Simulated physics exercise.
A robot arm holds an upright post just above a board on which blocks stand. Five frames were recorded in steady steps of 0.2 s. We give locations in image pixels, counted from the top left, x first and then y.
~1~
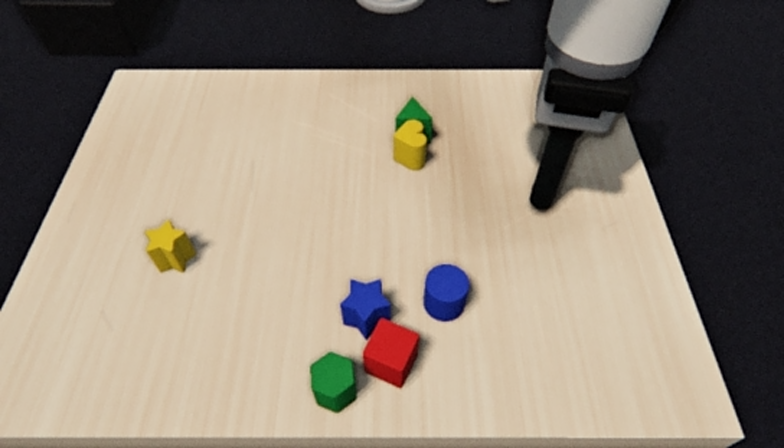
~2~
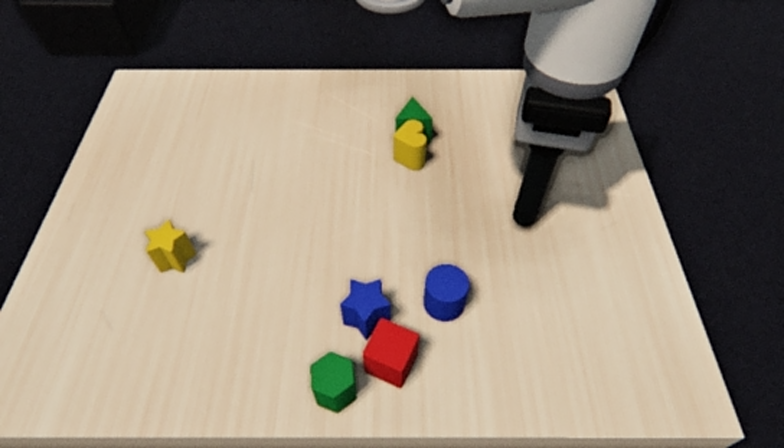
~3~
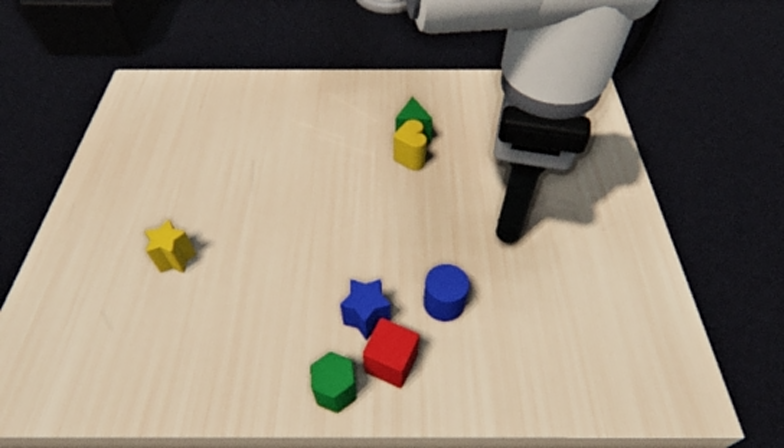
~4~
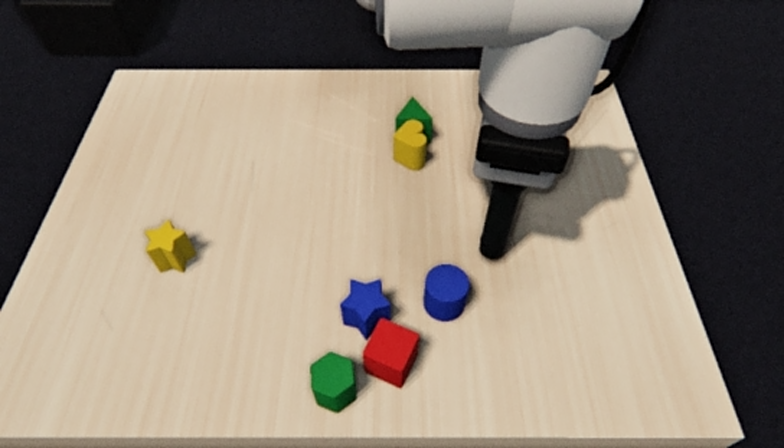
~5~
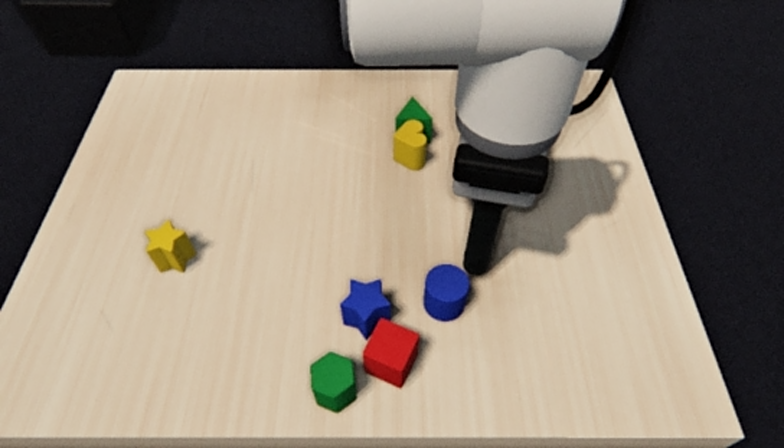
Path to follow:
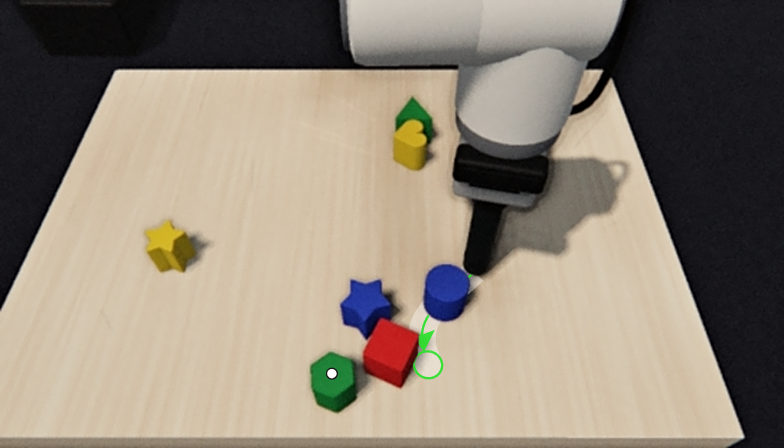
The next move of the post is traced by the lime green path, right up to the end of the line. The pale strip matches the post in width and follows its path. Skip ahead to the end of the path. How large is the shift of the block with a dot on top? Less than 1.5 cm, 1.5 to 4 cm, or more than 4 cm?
It goes 1.5 to 4 cm.
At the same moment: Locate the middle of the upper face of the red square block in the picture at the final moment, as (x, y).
In the picture, it is at (357, 390).
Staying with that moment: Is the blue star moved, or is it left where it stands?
It will be resting on its spot.
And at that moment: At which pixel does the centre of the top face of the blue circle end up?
So, by the moment the path ends, you'll find the top centre of the blue circle at (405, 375).
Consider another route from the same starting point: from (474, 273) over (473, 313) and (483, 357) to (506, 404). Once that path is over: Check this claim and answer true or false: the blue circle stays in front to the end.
It is false.
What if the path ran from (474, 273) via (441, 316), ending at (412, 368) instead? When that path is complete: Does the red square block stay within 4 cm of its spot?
The answer is no.
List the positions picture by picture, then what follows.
In the first frame, post's lower end at (541, 201); green hexagon at (332, 374); blue star at (365, 297); red square block at (391, 343); blue circle at (447, 282).
In the second frame, post at (524, 218); blocks still.
In the third frame, post at (507, 234); blocks still.
In the fourth frame, post at (491, 250); blocks still.
In the fifth frame, post at (475, 266); green hexagon at (332, 374); blue star at (365, 297); red square block at (391, 343); blue circle at (447, 282).
Drawn move, from (474, 273) over (447, 296) and (424, 325) to (428, 365); the dot is on the green hexagon.
What follows on the original path. One third of the way, post at (447, 291); blue circle at (428, 301).
Two thirds of the way, post at (424, 320); green hexagon at (326, 377); red square block at (374, 368), turned 40° clockwise; blue circle at (410, 338).
At the end, post at (429, 359); green hexagon at (312, 385); blue star still; red square block at (357, 390), turned 65° clockwise; blue circle at (405, 375).
